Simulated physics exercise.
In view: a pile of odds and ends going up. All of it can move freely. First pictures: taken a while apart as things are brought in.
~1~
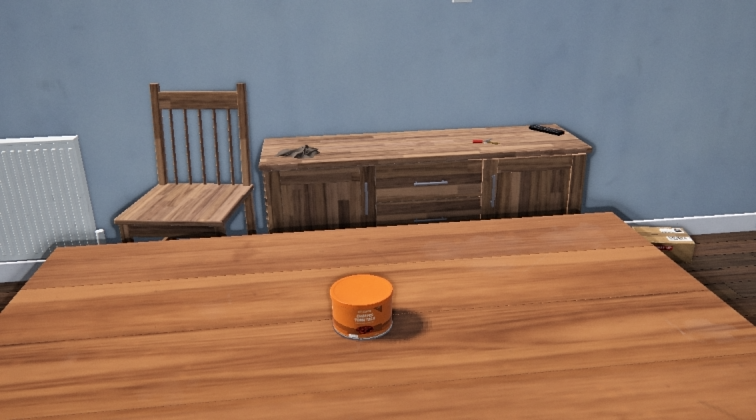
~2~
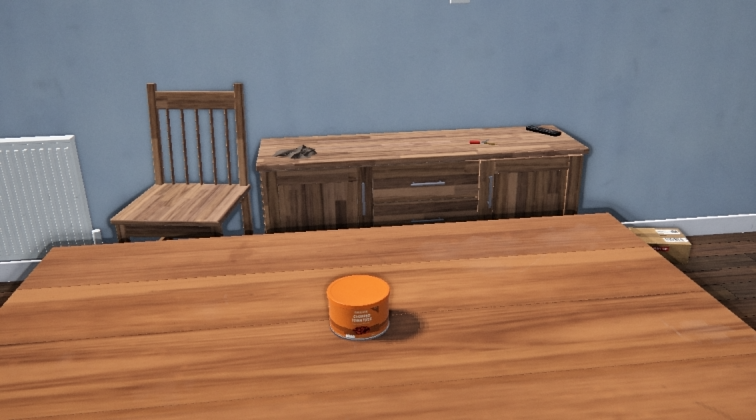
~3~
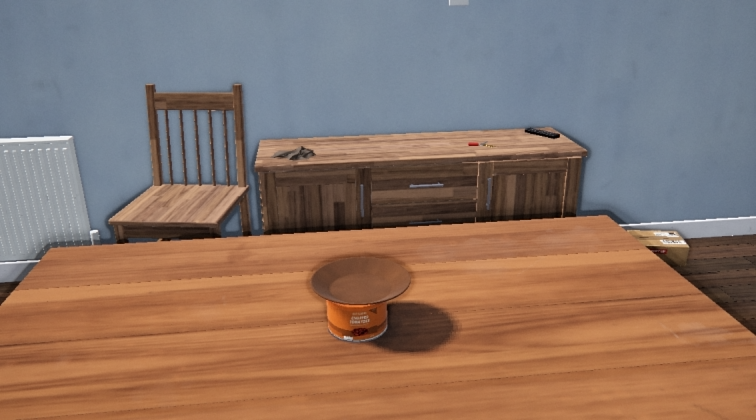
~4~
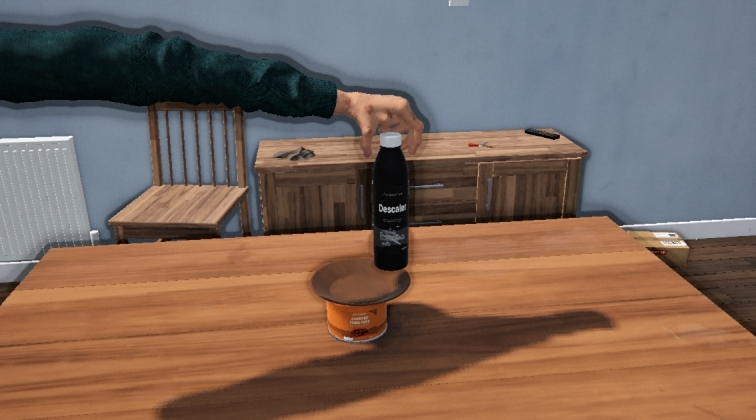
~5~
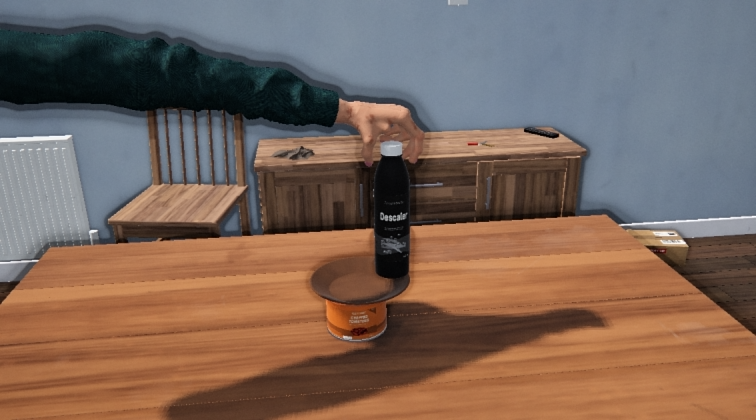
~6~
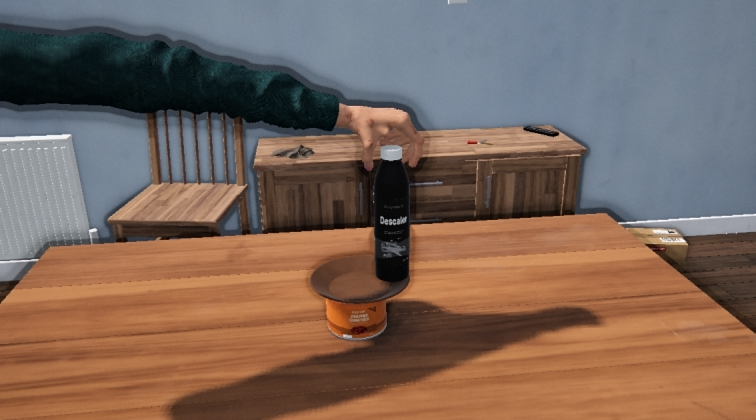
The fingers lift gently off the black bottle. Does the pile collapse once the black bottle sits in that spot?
No, it stays up.
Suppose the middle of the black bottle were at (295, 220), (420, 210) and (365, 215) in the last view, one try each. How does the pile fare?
Try one: It topples; try two: It topples; try three: It stands firm.
Then, 0.30 s after the last picture, nothing has stirred.
Then, 0.70 s after the last picture, black bottle resting near (392, 214).
At rest, all 3 in place. Seen from the same camera at the end, black bottle near (392, 214). The pile holds.
